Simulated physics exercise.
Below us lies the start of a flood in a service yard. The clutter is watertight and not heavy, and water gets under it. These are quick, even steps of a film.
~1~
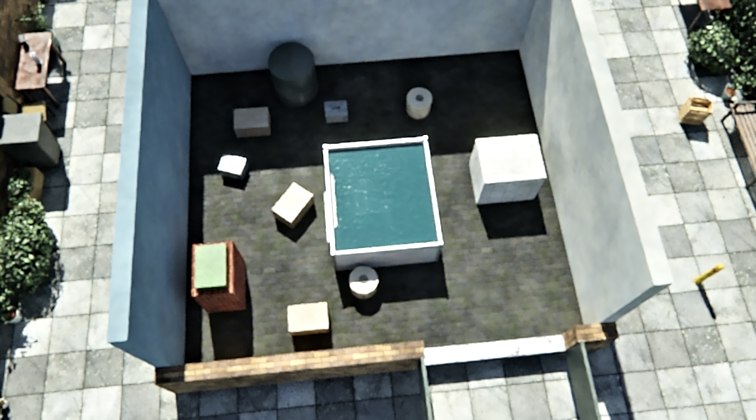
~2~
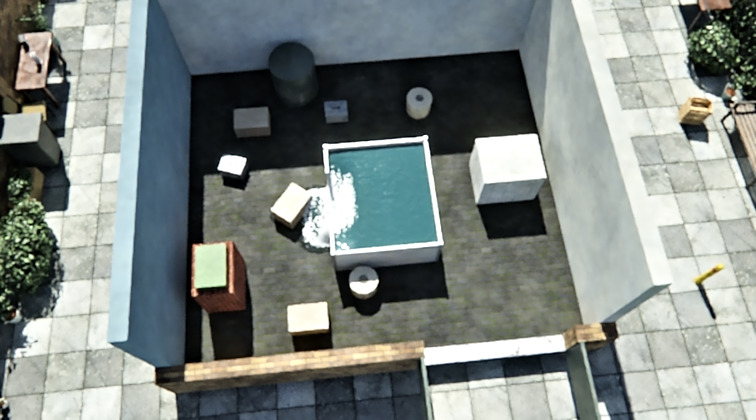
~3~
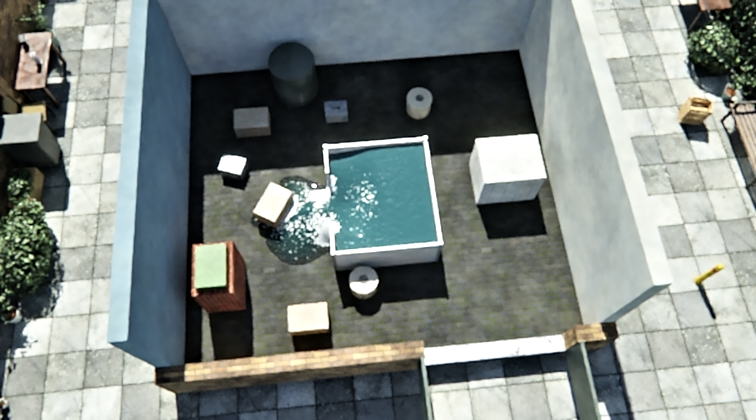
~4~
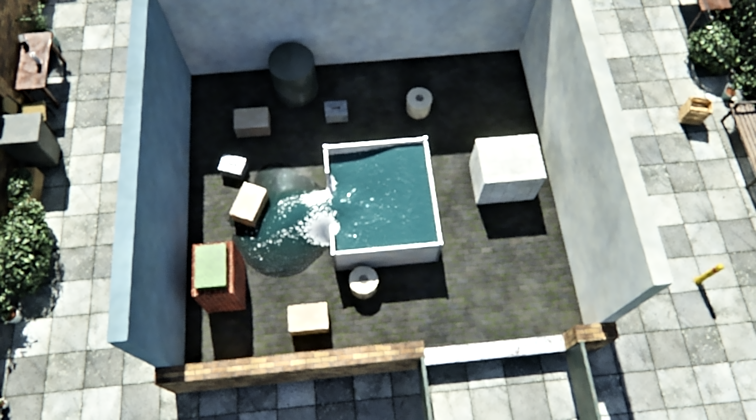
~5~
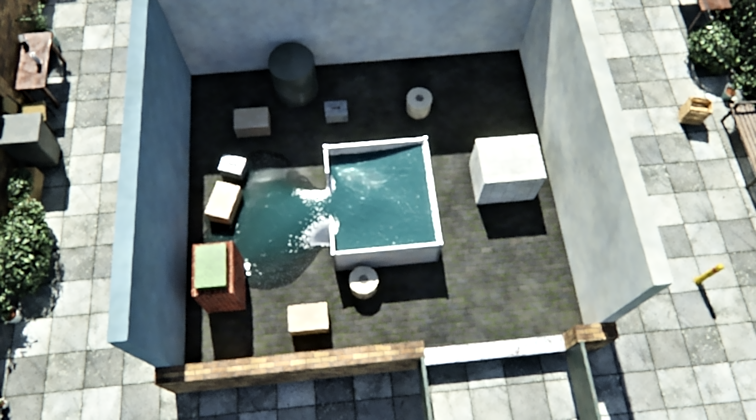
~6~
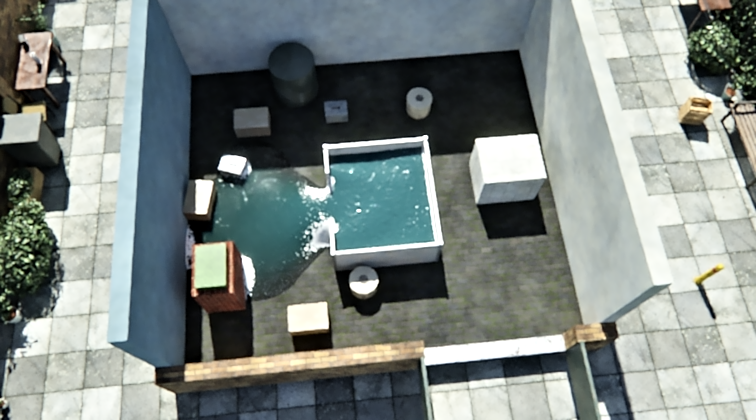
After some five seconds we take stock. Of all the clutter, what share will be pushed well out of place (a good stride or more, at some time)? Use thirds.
It is at least two thirds.
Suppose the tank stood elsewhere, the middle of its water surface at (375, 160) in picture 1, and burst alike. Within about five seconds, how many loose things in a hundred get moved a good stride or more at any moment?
Some 70 per cent.
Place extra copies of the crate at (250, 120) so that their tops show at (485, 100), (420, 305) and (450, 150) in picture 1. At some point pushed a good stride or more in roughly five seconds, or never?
One after the other: Short of that, pushed that far, less than that.
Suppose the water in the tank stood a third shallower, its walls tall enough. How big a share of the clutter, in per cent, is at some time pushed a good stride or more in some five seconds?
Some 60 per cent.
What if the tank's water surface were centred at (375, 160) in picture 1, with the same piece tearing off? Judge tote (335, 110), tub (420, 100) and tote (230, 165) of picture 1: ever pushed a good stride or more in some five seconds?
As listed: Under that, no, swept aside.
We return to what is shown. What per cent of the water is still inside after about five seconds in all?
About 100 per cent.
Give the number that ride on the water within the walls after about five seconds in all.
The number is 4.
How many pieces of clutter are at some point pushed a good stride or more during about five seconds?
That makes 5.
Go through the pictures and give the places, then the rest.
A crate at (292, 202), on the bottom; a tote at (232, 164) rests on the ground; 0 of 7 have shifted, in the first frame.
A crate at (291, 202) rests on the ground; a tote at (232, 164), on the bottom; 0 of 7 have shifted, in the second frame.
A crate at (273, 202), on the bottom, a stride from its start; a tote at (232, 164) rests on the ground; 1 of 7 have shifted, in the third frame.
A crate at (248, 201), on the bottom, a stride from its start; a tote at (232, 164), on the bottom; 1 of 7 have shifted, in the fourth frame.
A crate at (222, 200), on the bottom, a stride from its start; a tote at (232, 164), on the bottom; 1 of 7 have shifted, in the fifth frame.
A crate at (198, 197) rests on the ground, far from its start; a tote at (232, 164) rests on the ground; 1 of 7 have shifted, in the sixth frame.
A moment on, 1 of 7 are well off their spots; 1 afloat.
Next, 2 of 7 are well off their spots; 1 afloat.
Later, 2 of 7 are well off their spots; 3 afloat.
In the end, 5 of 7 are well off their spots, and 5 have been at some point; 4 afloat.
